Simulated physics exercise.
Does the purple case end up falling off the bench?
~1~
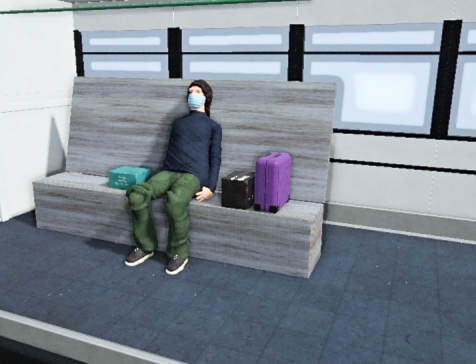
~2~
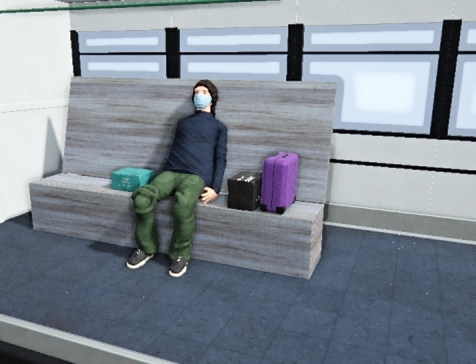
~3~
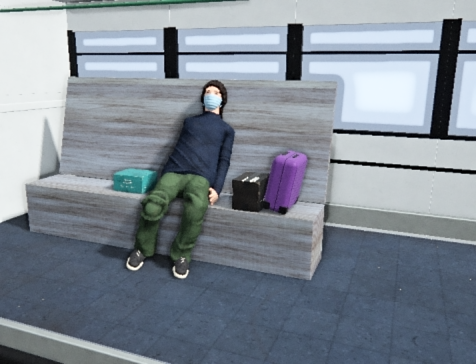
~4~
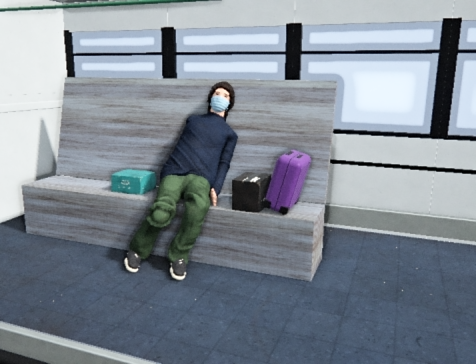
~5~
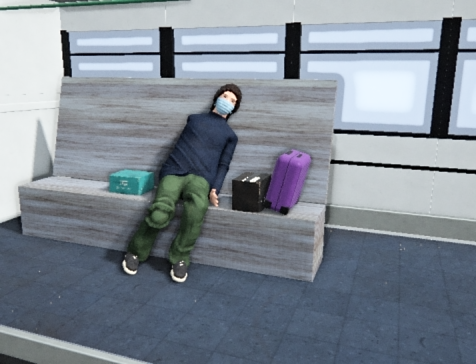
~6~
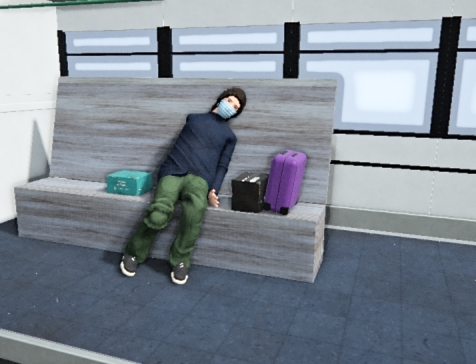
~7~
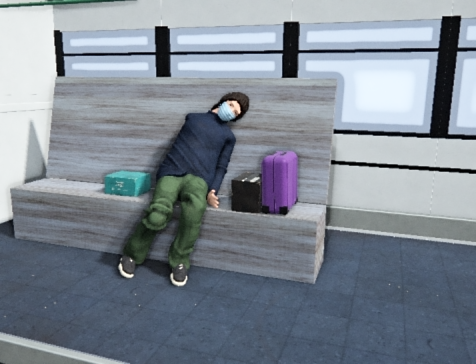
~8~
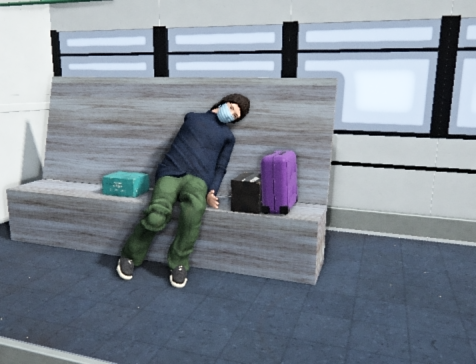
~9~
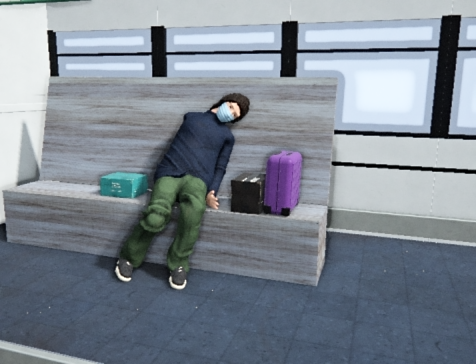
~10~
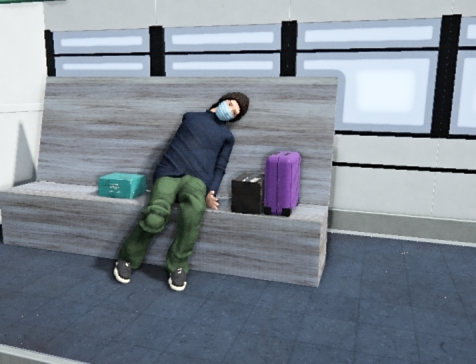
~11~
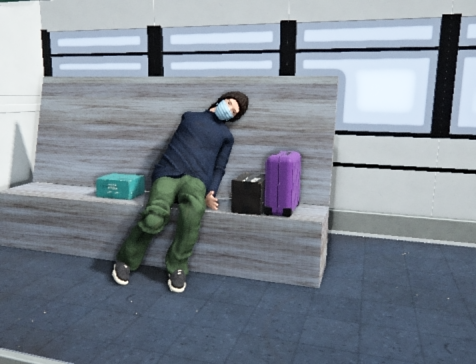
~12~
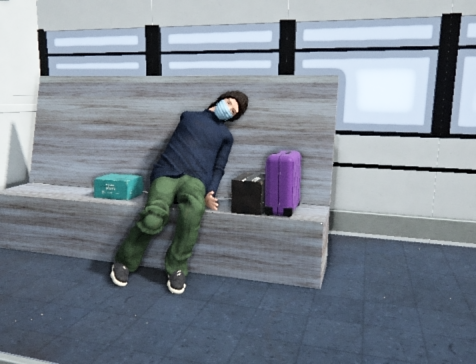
No, the purple case tilts toward the bench end but rocks back upright and stays on the bench.
